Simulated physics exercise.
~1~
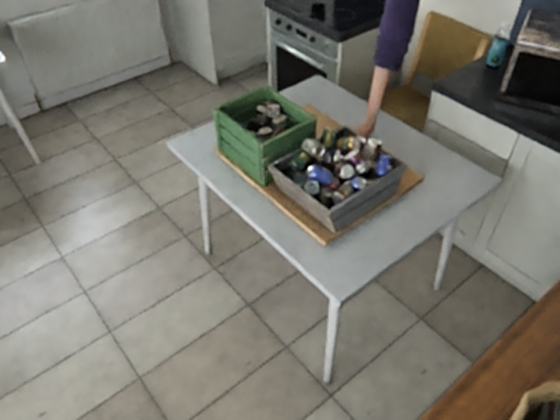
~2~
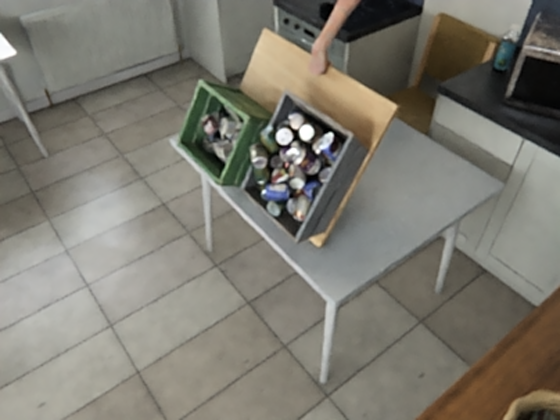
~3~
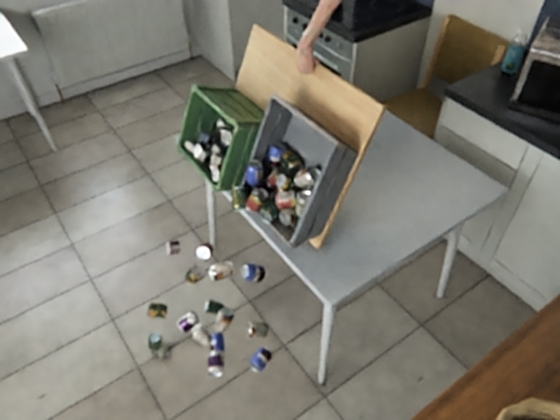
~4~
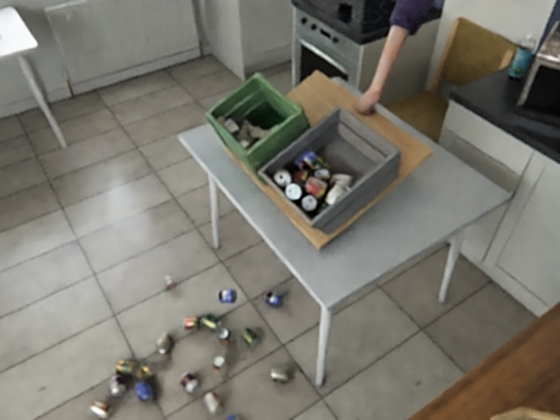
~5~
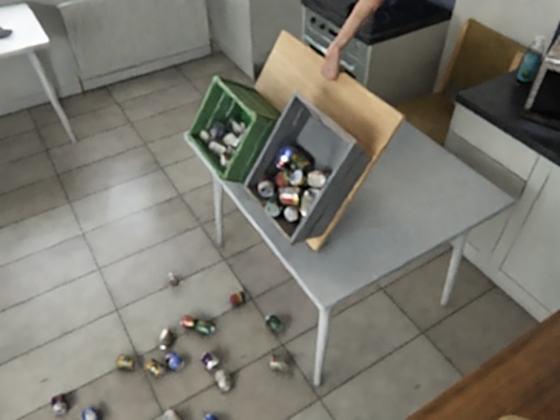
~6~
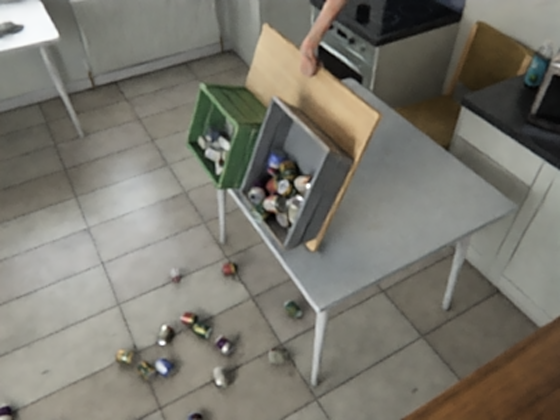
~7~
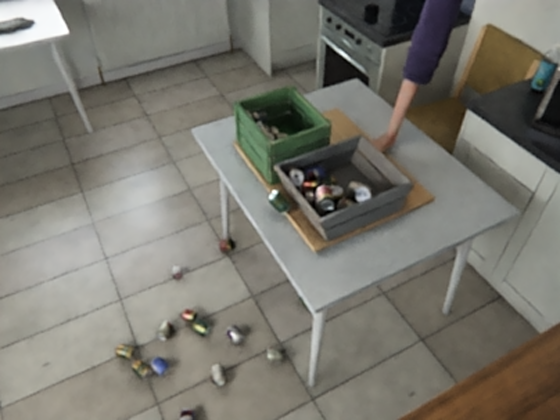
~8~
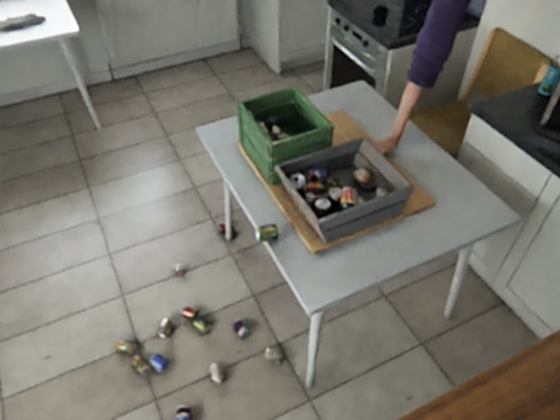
Hand tipping a board with grey and green boxes twice, spilling cans onto the tiled floor, then lowering it flat.
